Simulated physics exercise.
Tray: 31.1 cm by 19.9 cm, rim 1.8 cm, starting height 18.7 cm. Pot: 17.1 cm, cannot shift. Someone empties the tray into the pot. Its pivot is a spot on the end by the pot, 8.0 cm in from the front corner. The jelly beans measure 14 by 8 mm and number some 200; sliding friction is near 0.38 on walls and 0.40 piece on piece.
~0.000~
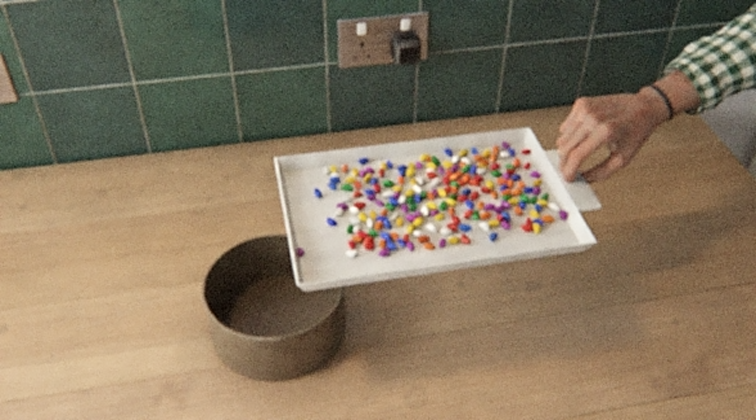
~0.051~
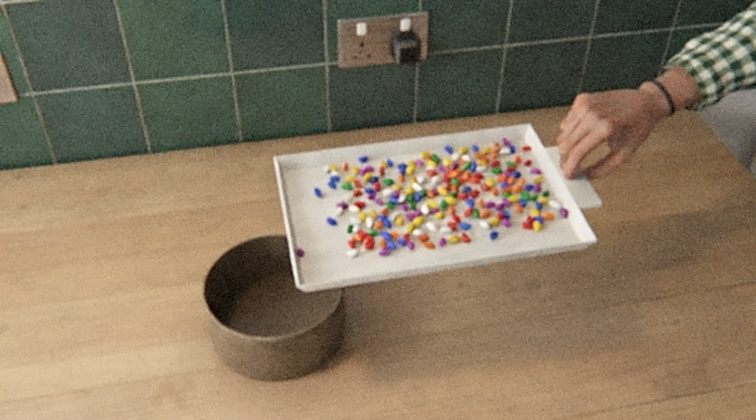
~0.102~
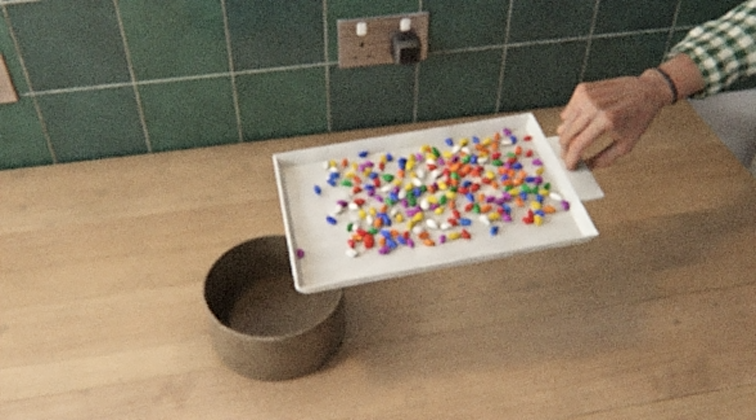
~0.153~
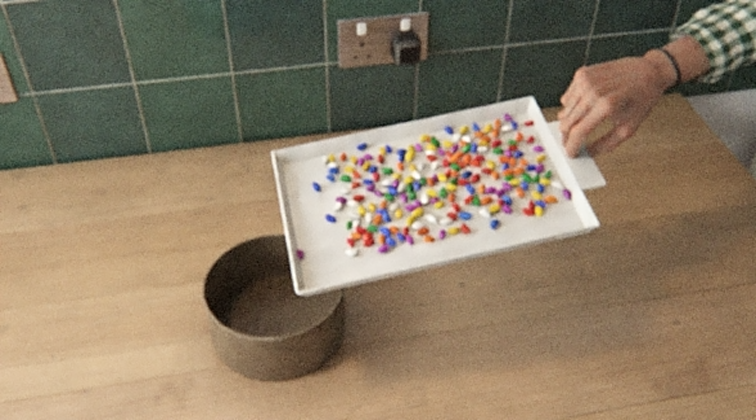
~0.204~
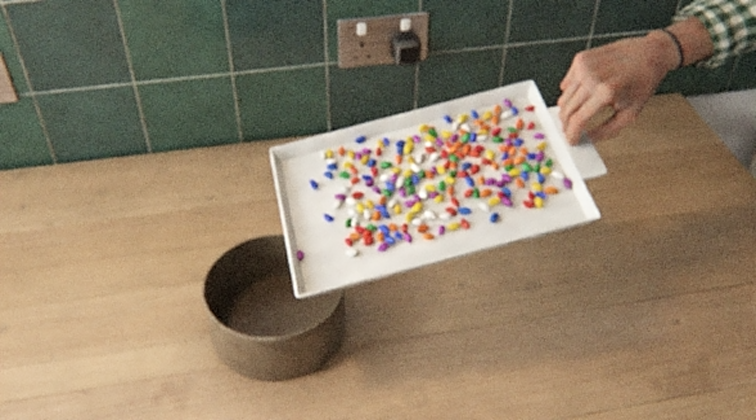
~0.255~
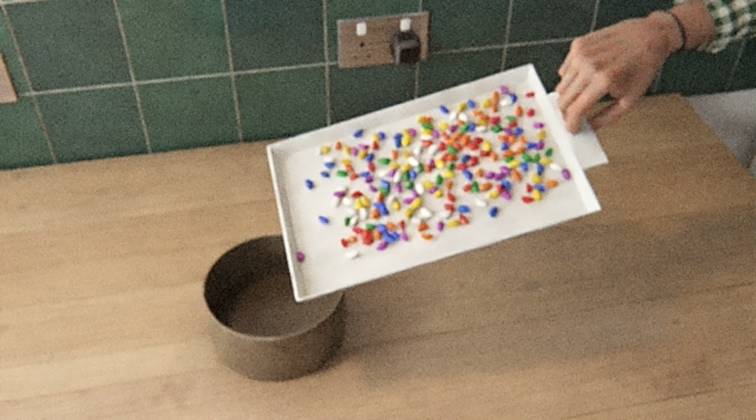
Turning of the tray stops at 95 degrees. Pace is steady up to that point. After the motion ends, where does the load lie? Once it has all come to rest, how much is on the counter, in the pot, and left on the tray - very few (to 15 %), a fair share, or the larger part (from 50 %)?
After it settles. Counter - the larger part, pot - very few, tray - very few.
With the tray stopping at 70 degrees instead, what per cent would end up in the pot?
You'd end up with some 0 % in the pot.
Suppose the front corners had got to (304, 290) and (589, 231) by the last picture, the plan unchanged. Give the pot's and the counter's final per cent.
You'd end with pot at 0 and counter at 100.
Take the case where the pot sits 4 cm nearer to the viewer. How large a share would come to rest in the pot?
Near 45 per cent in that case.
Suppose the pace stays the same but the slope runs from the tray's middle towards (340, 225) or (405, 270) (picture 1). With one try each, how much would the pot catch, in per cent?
Some 60 and 5 per cent.
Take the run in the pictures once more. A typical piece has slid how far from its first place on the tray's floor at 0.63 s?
Roughly 13 cm.
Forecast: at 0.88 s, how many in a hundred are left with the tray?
Roughly 15 per cent.
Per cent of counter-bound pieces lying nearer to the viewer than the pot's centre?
I'd put it at around 100 per cent.
Then, at 0.63 s, tilt 56 degrees; the tray holds 95 %, the pot 0 %.
After 0.88 s, tilt 80 degrees; the tray holds 15 %, the pot 0 %.
Then, at 1.24 s, tilt 95 degrees; the tray holds 0 %, the pot 0 %.
At rest (2.1 s), counter 100 %, pot 0 %, tray 0 %.
